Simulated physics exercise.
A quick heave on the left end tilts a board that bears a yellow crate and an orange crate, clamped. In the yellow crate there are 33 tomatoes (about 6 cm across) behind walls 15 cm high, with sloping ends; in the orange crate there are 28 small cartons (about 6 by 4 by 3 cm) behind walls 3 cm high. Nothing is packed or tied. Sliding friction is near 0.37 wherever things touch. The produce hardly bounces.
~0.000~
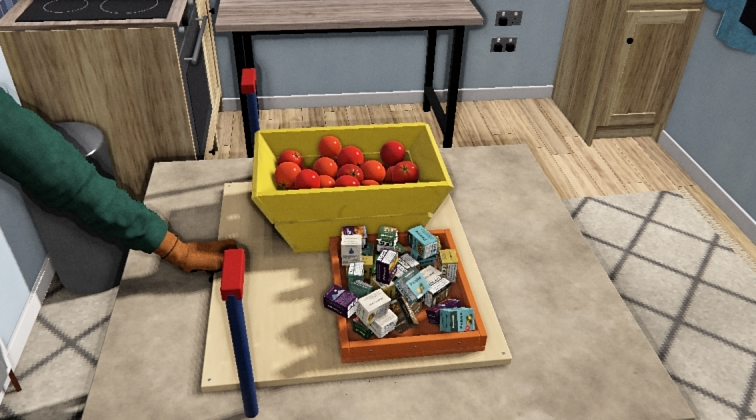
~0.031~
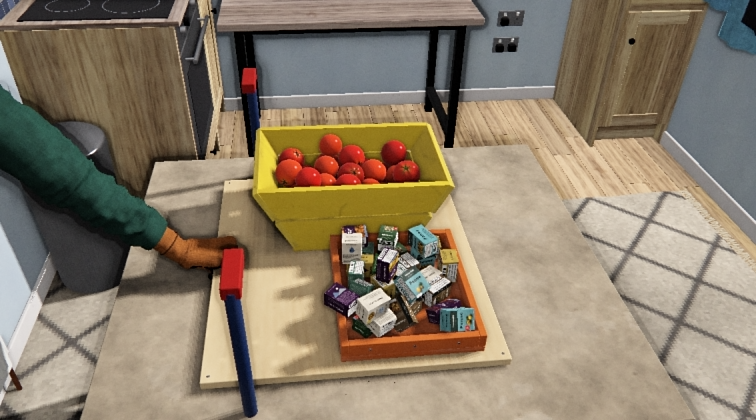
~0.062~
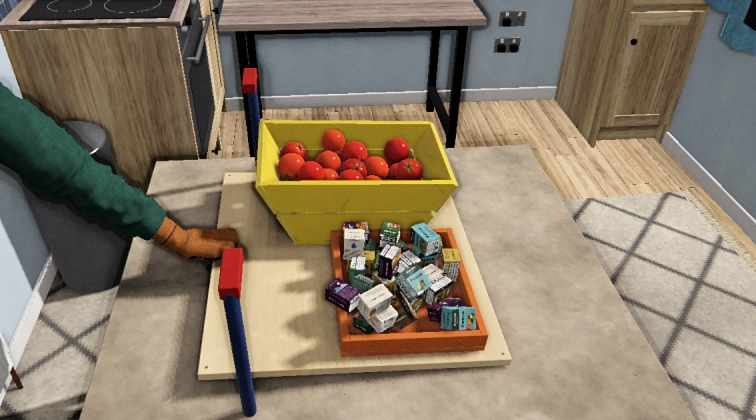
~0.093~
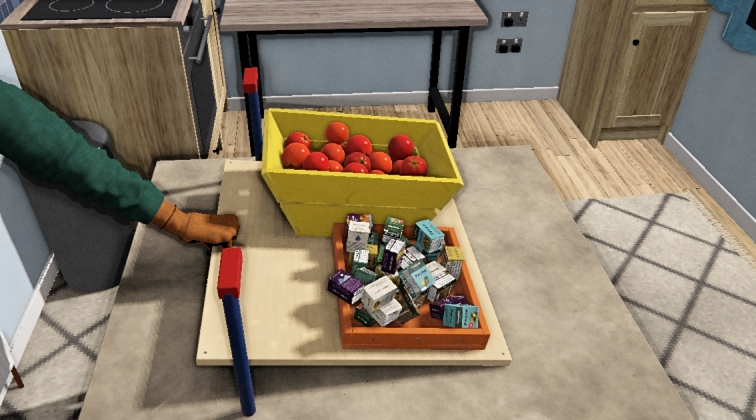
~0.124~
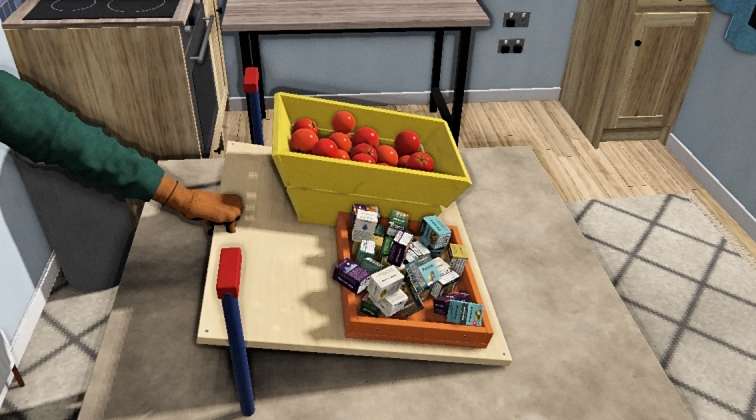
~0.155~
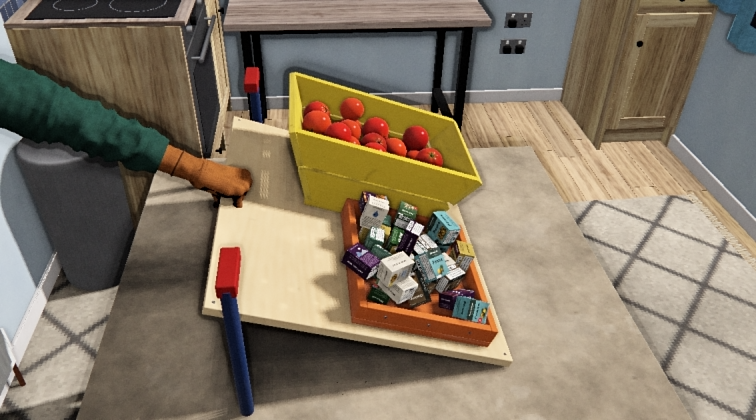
The clip shows a gloved hand gripping the left side of a wooden board on a table and lifting it, so the board slopes down to the right with a yellow crate of tomatoes and an orange crate of small cartons.
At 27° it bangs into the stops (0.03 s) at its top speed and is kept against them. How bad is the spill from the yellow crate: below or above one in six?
Out of the yellow crate go more than a sixth of the tomatoes.
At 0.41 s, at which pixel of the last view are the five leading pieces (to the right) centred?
At about (500, 214).
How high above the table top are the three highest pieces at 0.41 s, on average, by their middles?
About 34 cm.
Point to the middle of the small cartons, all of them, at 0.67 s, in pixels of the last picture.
Near (460, 262).
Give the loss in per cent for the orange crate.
Lost: Orange crate 35 per cent.
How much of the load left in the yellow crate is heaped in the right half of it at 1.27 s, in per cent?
Roughly 100 in a hundred.
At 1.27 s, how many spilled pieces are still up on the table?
Some 12 pieces.
After 0.17 s, it hits the stops.
After 0.27 s, tilt 27°; 0 of 33 out of the yellow crate and 0 of 28 out of the orange crate.
After 0.41 s, tilt 27°; 0 of 33 out of the yellow crate and 4 of 28 out of the orange crate.
After 0.67 s, tilt 27°; 13 of 33 out of the yellow crate and 9 of 28 out of the orange crate.
When it is over (at 1.27 s), 13 of 33 out of the yellow crate and 10 of 28 out of the orange crate. Asked share, 13 of 33, 39 per cent.
